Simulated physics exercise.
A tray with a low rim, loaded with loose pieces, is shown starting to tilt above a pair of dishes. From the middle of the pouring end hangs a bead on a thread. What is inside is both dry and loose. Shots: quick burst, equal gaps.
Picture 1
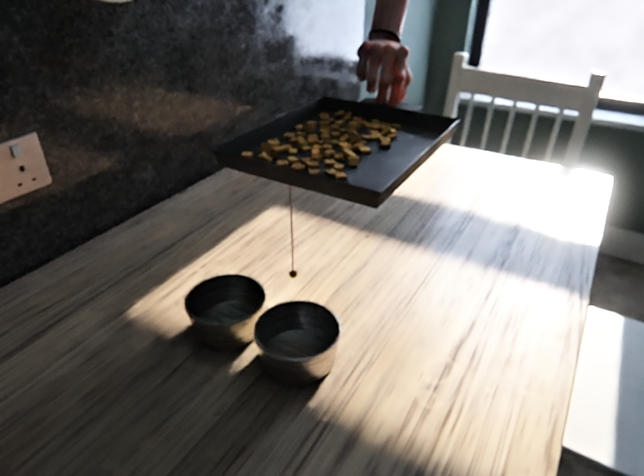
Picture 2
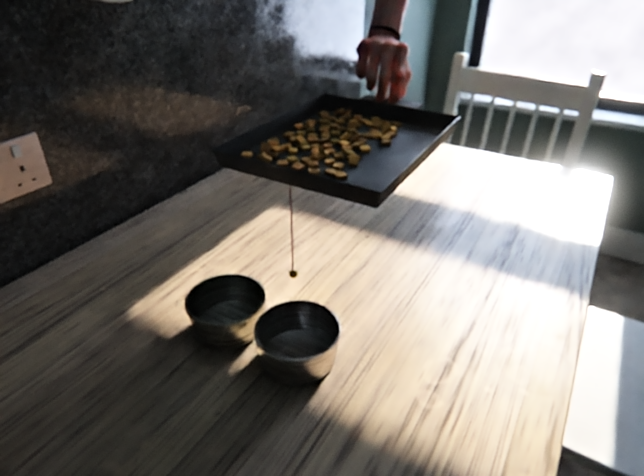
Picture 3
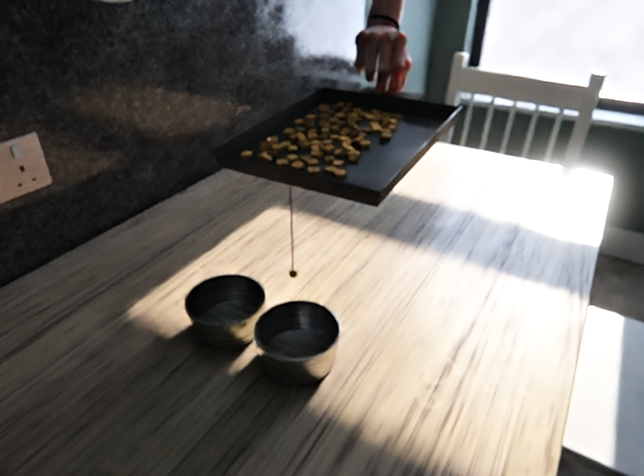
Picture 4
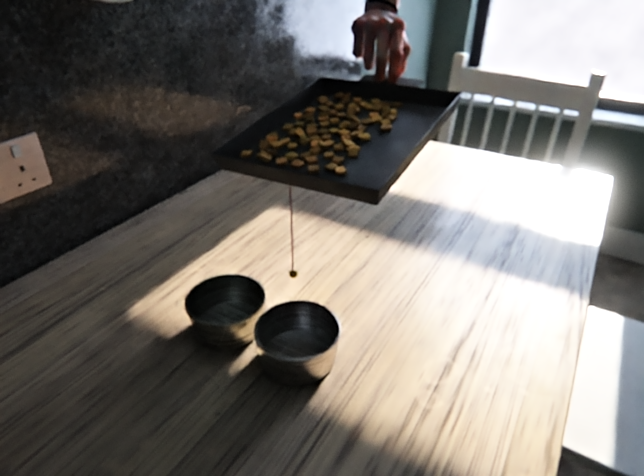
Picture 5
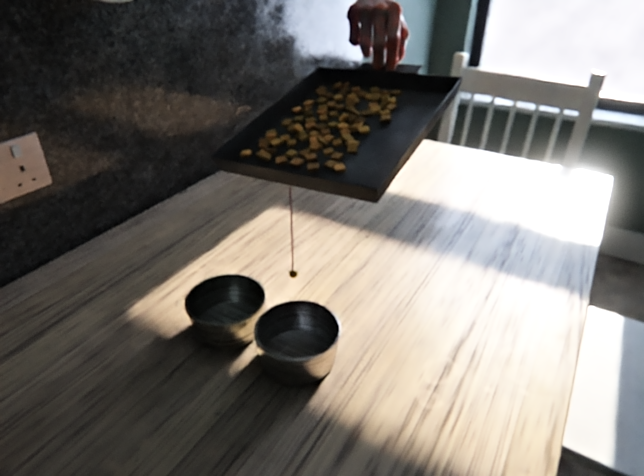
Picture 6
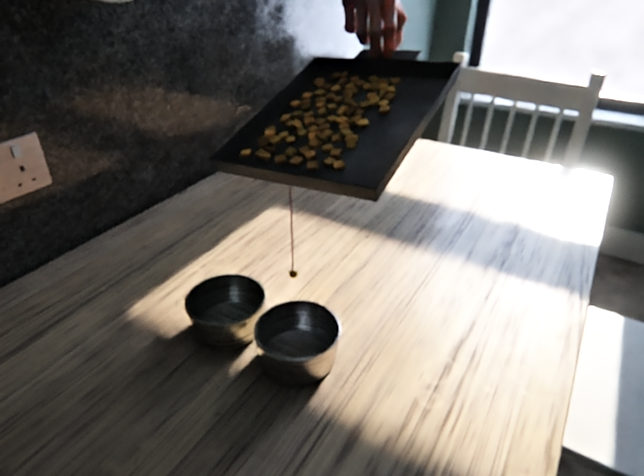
A hand raises the far end of a dark tray of small pieces above two bowls.
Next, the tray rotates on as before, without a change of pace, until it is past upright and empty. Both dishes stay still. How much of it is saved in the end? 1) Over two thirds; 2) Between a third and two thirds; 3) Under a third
2.
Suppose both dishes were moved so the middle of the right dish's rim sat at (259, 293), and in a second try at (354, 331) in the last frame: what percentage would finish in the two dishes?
Roughly 80 per cent, then roughly 10 per cent.
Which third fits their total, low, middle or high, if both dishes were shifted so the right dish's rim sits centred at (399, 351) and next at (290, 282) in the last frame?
First: Less than a third; second: The middle third.
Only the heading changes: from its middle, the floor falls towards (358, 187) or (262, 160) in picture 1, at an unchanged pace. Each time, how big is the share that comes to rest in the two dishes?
That comes to 0 per cent the first time and 0 per cent the second.
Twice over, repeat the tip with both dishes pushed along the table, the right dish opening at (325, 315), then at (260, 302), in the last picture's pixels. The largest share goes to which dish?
First place: The left-hand one. Second place: The left-hand one.
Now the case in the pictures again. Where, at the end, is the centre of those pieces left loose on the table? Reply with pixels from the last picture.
I'd mark it at about (217, 289).
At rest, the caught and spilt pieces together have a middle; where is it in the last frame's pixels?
Once nothing moves, the middle sits near (217, 310).
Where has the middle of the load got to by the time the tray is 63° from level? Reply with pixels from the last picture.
Load centre: Approx. (254, 151).
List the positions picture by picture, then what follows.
In the first frame, corners of the pouring end at (219, 148) and (378, 189), level; middle of the load at (335, 143), cereal squares; left dish at (201, 331); right dish at (274, 366); bead on its thread at (293, 274).
In the second frame, corners of the pouring end at (218, 149) and (378, 189), level; middle of the load at (335, 142).
In the third frame, corners of the pouring end at (218, 150) and (377, 188), tipped barely, lowest at the left corner; middle of the load at (335, 138).
In the fourth frame, corners of the pouring end at (217, 152) and (376, 186), tipped a little, lowest at the left corner; middle of the load at (334, 131).
In the fifth frame, corners of the pouring end at (216, 155) and (375, 185), tipped a little, lowest at the left corner; middle of the load at (333, 125).
In the sixth frame, corners of the pouring end at (216, 157) and (373, 184), tipped clearly, lowest at the left corner; middle of the load at (332, 119); left dish at (201, 331); right dish at (274, 366).
Soon, tray tipped steeply; nearly all on the tray; a stray few in the air.
A while on, tray tipped past a quarter turn; most on the tray; a stray few in the left dish; a small part outside both; a small part in the air.
Towards the end, tray tipped past a quarter turn; a stray few in the right dish; about half in the left dish; about half outside both.
Finally, tray tipped past a quarter turn; a stray few in the right dish; about half in the left dish; about half outside both.
